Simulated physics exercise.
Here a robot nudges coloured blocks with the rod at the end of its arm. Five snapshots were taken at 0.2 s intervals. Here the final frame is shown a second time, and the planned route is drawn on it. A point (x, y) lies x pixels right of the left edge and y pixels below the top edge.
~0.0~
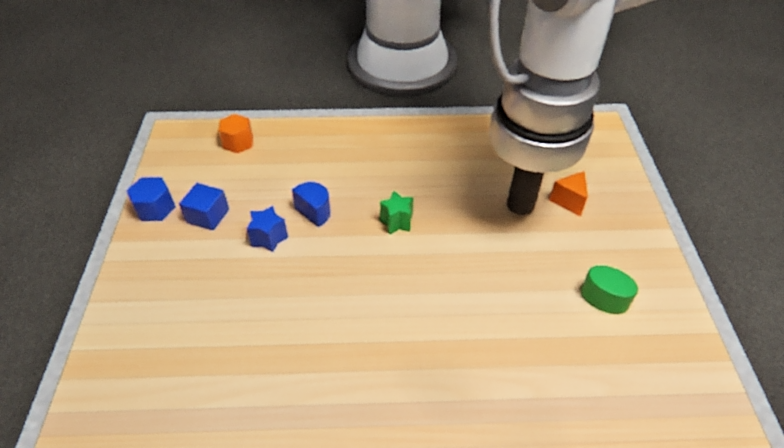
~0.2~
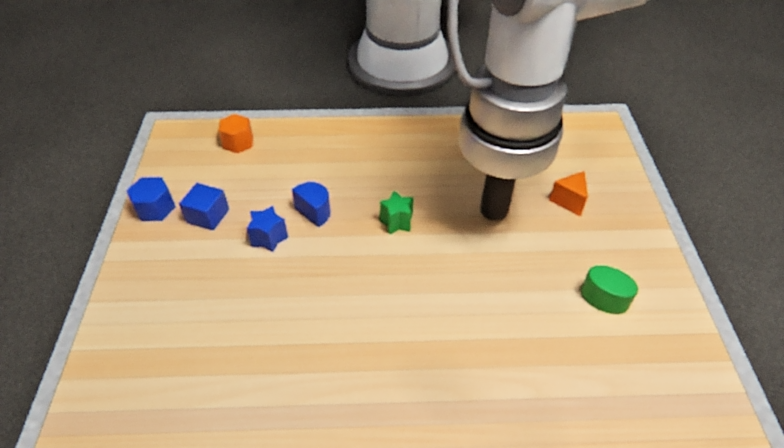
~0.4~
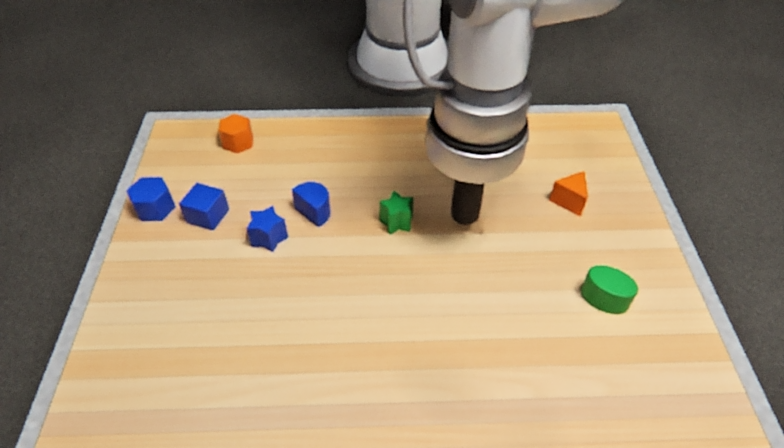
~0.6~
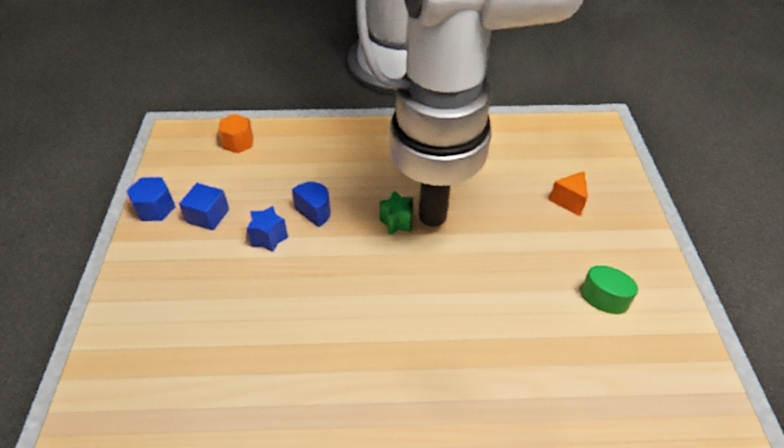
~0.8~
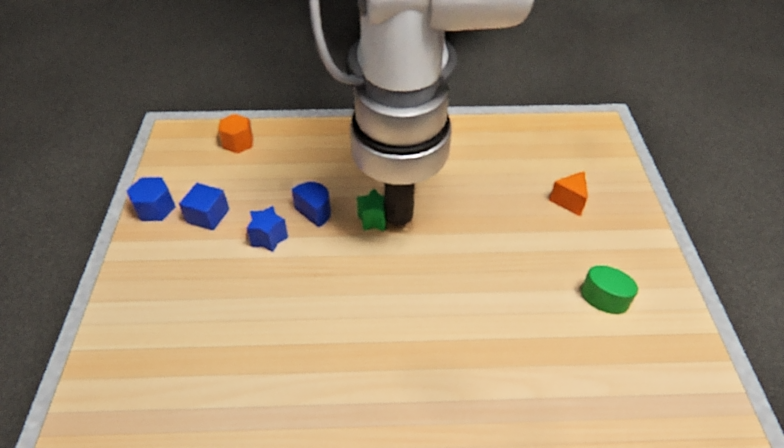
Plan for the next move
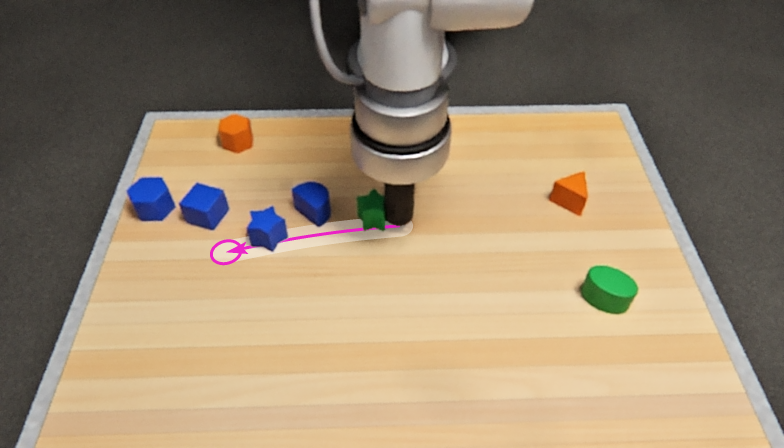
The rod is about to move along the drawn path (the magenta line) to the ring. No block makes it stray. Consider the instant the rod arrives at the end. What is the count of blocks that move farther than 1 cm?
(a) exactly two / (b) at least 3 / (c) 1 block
b - at least 3.
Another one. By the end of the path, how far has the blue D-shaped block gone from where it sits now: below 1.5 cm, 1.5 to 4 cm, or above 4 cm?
Covers 1.5 to 4 cm.
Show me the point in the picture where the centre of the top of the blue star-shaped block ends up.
Close to (201, 219).
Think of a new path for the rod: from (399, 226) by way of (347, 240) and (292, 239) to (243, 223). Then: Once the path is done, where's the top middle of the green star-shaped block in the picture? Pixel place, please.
The point I'd pick in the picture is (346, 199).
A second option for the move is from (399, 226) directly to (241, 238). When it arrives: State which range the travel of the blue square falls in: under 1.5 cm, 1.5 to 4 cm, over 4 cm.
It is going to finish within 1.5 cm of where it is now.
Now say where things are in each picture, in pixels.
The first frame shows rod tip (521, 206); block tops, blue square (201, 196); blue star-shaped block (264, 219); blue D-shaped block (312, 192); green star-shaped block (397, 203).
The second frame shows rod (494, 211); blocks unchanged.
The third frame shows rod (465, 215); blocks unchanged.
The fourth frame shows rod (433, 217); blocks unchanged.
The fifth frame shows rod (399, 216); blue square (201, 196); blue star-shaped block (264, 219); blue D-shaped block (312, 192); green star-shaped block (374, 201).
Path on the board, from (399, 226) via (314, 235), ending at (226, 252).
On the path given first. One third of the way, rod (341, 222); blue D-shaped block (300, 188), turned 15° clockwise; green star-shaped block (326, 197), turned 35° clockwise.
Two thirds of the way, rod (283, 231); blue star-shaped block (246, 219); blue D-shaped block (288, 179), turned 45° clockwise; green star-shaped block (301, 199), turned 80° clockwise.
At the end, rod (223, 243); blue square (199, 194); blue star-shaped block (201, 219), turned 75° clockwise; blue D-shaped block (288, 179), turned 45° clockwise; green star-shaped block (301, 199), turned 80° clockwise.
